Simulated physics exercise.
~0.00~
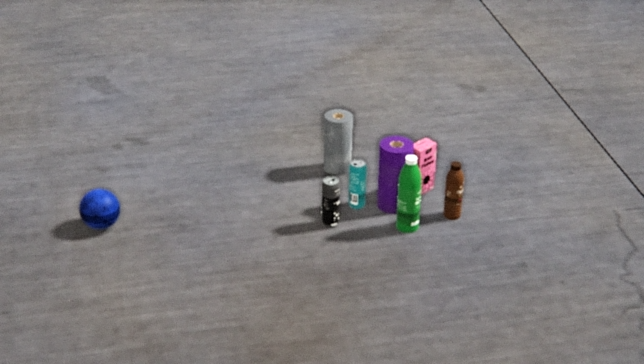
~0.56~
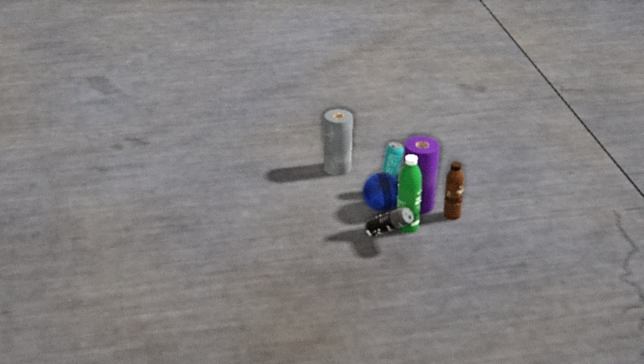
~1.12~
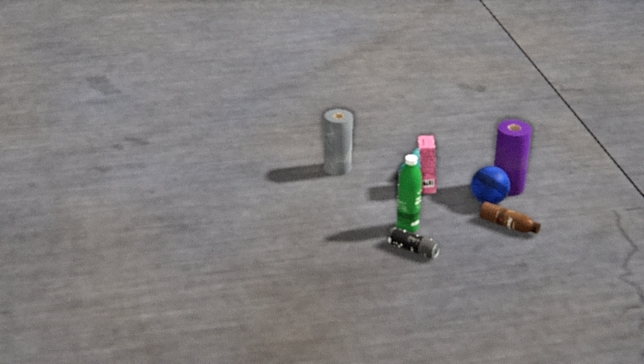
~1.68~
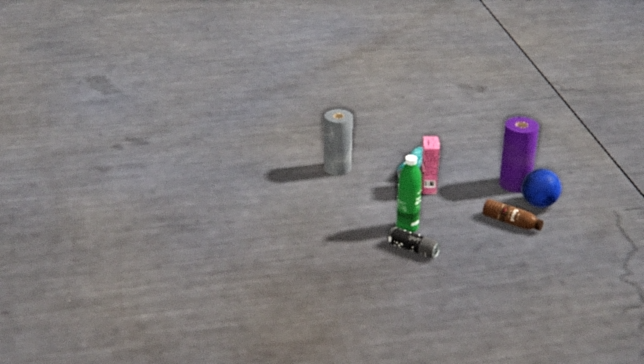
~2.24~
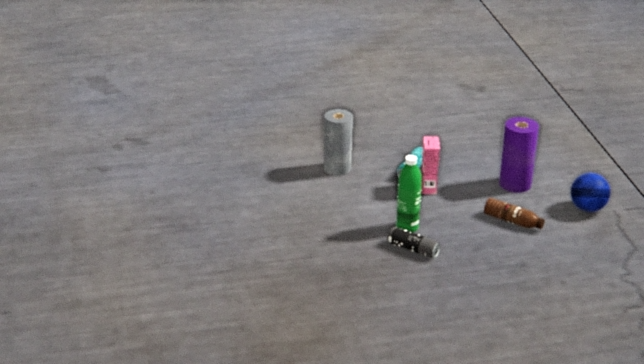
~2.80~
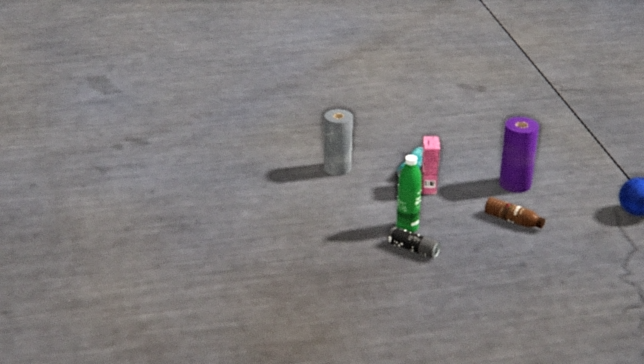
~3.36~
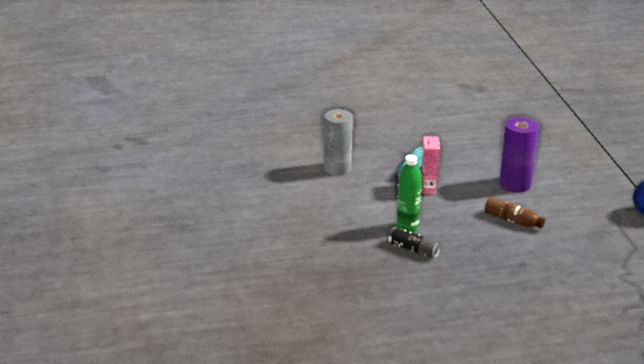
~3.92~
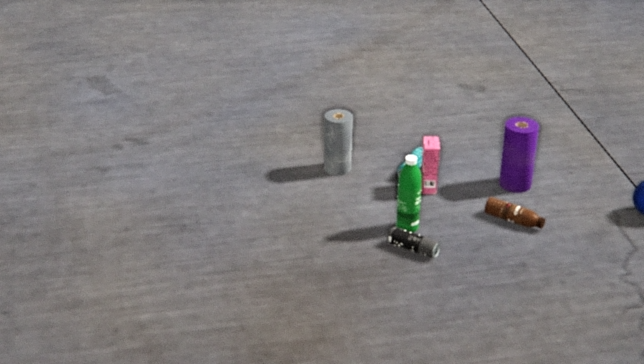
A blue ball rolls from the left across a level grey floor, seen from above at an angle, toward a loose cluster of things right of centre. A grey roll stands at the back, with a black can, turquoise can, purple roll, pink carton, green bottle and brown bottle close by. The ball reaches the cluster, tipping both cans and pushing the purple roll right. The brown bottle falls too, while the ball continues past it to the right edge and settles partly out of view. Both cans and the brown bottle lie toppled; the rolls, carton and green bottle remain upright.
